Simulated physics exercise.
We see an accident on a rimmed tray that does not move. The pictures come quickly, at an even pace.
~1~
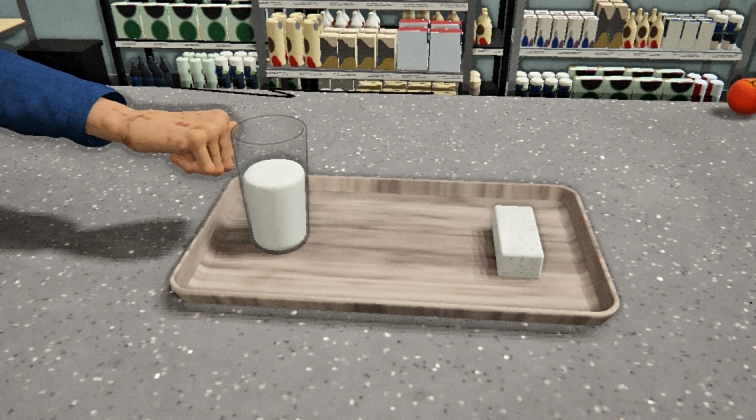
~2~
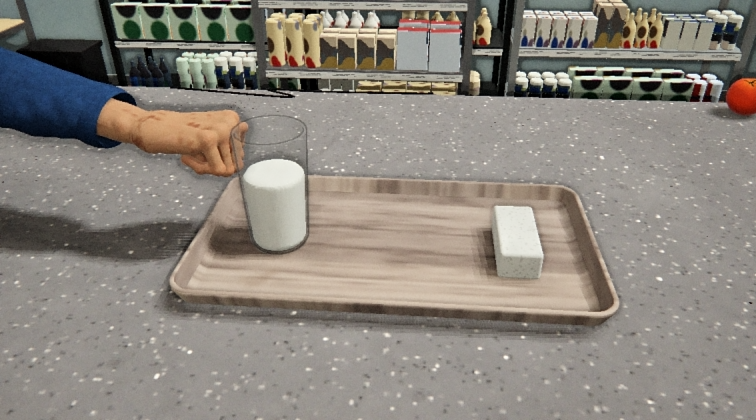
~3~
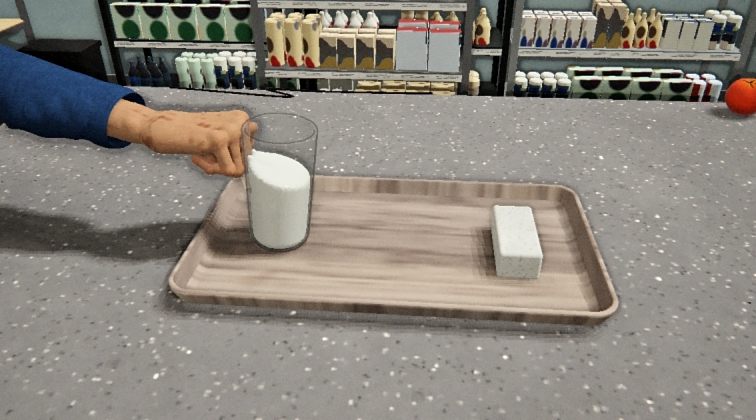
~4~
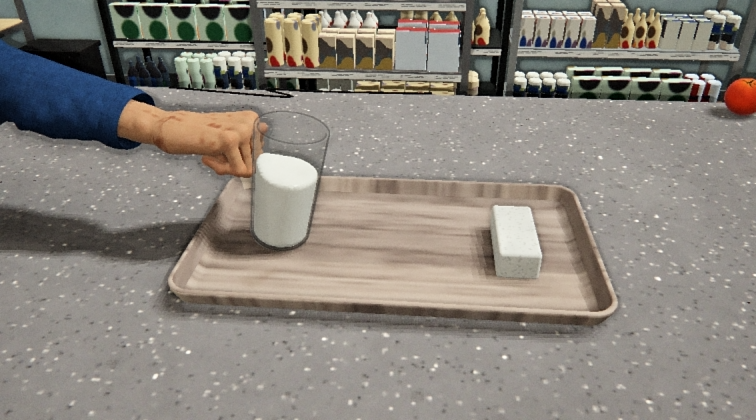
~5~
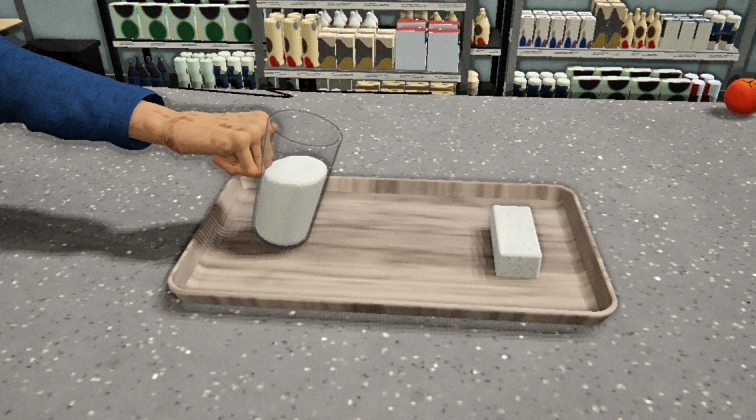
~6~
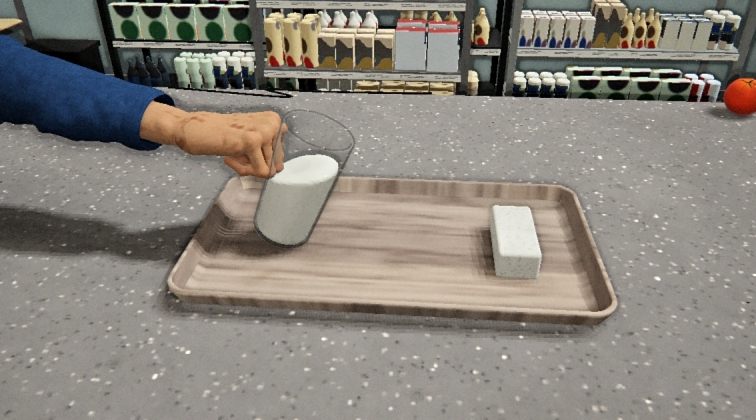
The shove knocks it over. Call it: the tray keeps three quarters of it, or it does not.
The tray keeps three quarters.
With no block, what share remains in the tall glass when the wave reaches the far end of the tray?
65 %.
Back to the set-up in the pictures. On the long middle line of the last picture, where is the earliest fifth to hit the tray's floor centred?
It lands around (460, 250).
A moment on, the tall glass is falling and 100 per cent is in the glass, 0 on the tray and 0 above or beyond its rim.
Next, the tall glass lies on its side and 100 per cent is in the glass, 0 on the tray and 0 above or beyond its rim.
Then the tall glass lies on its side and 67 per cent is in the glass, 30 on the tray and 3 above or beyond its rim.
Later the tall glass lies on its side and 31 per cent is in the glass, 62 on the tray and 7 above or beyond its rim.
Finally, 94 per cent is held by tray and glass, 6 is off the tray.
